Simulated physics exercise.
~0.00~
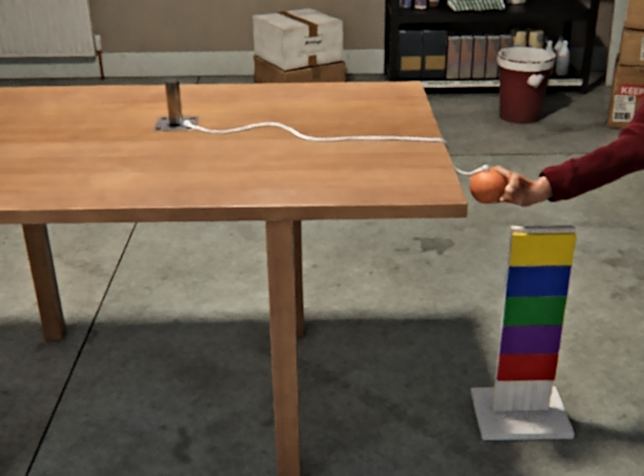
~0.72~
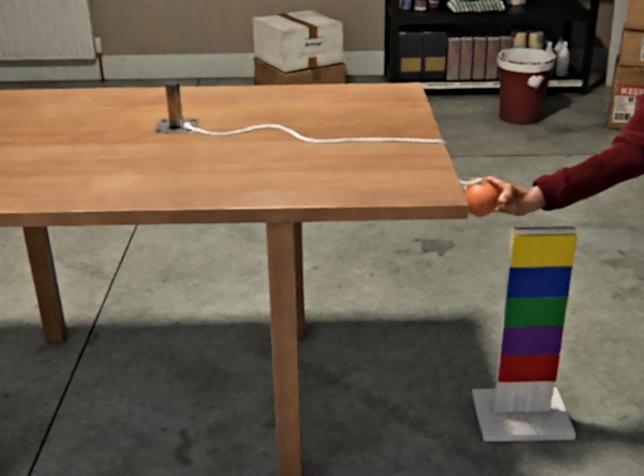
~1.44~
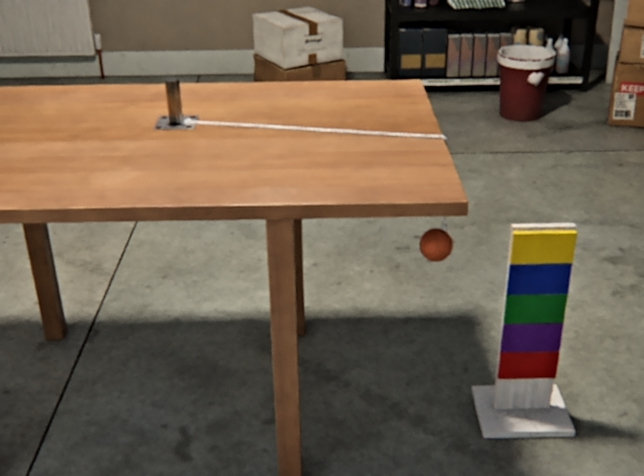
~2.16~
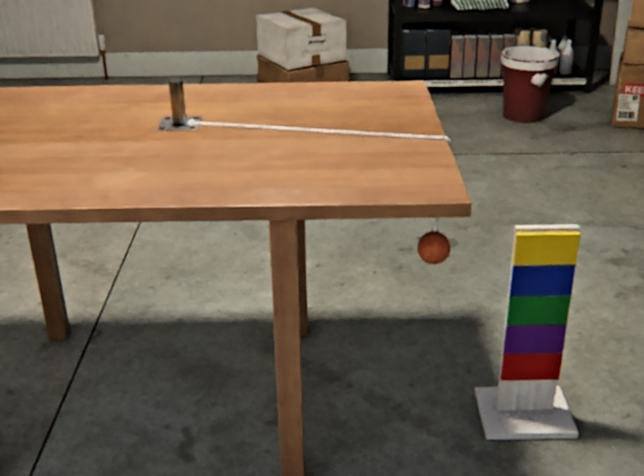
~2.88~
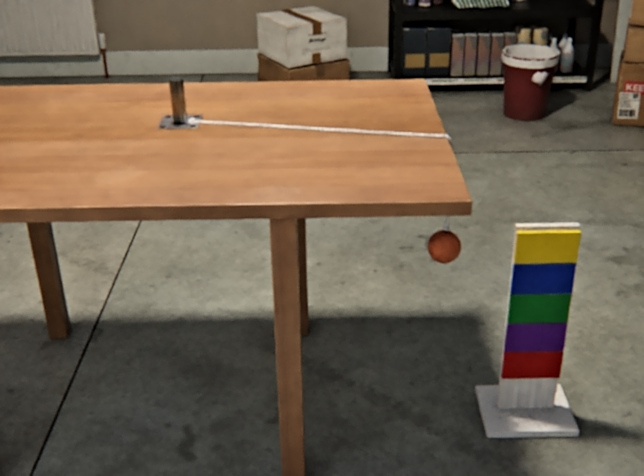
Workshop table with a hand releasing a corded orange at the edge, the cord pulling taut and the orange hanging level with yellow.
